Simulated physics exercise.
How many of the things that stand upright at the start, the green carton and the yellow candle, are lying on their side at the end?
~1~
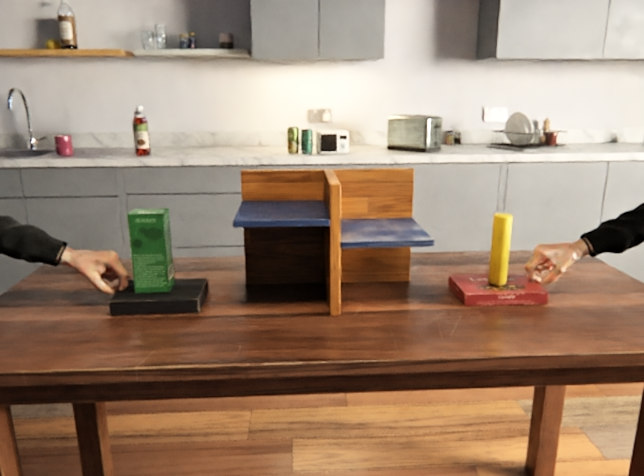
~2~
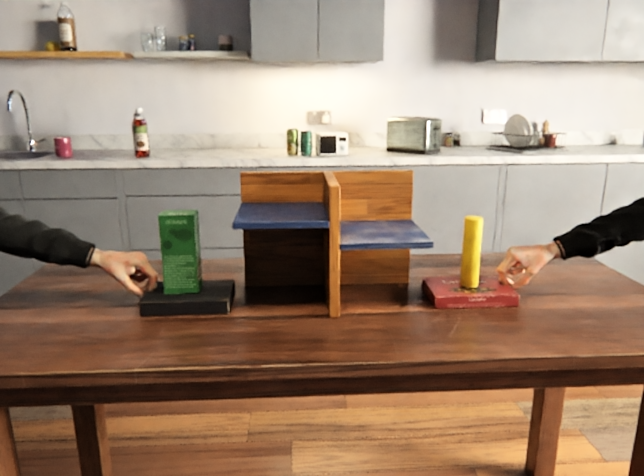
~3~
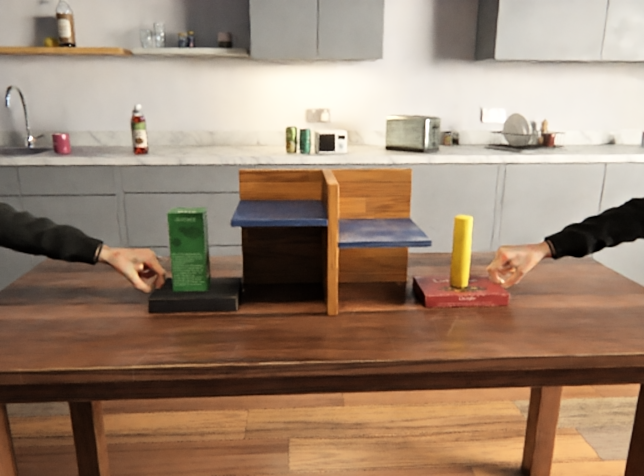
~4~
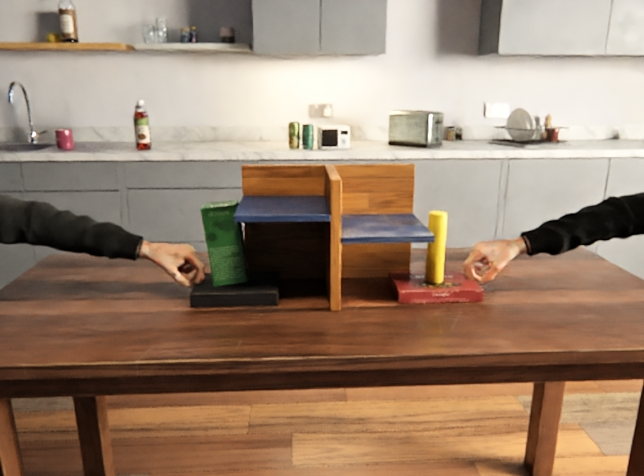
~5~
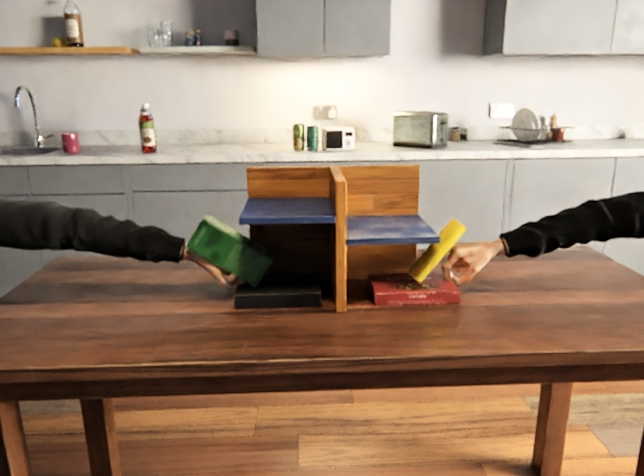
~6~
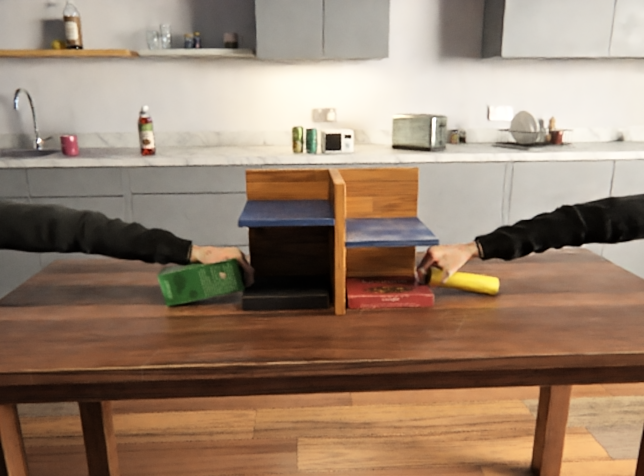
Two of them are lying on their side at the end, the green carton and the yellow candle.
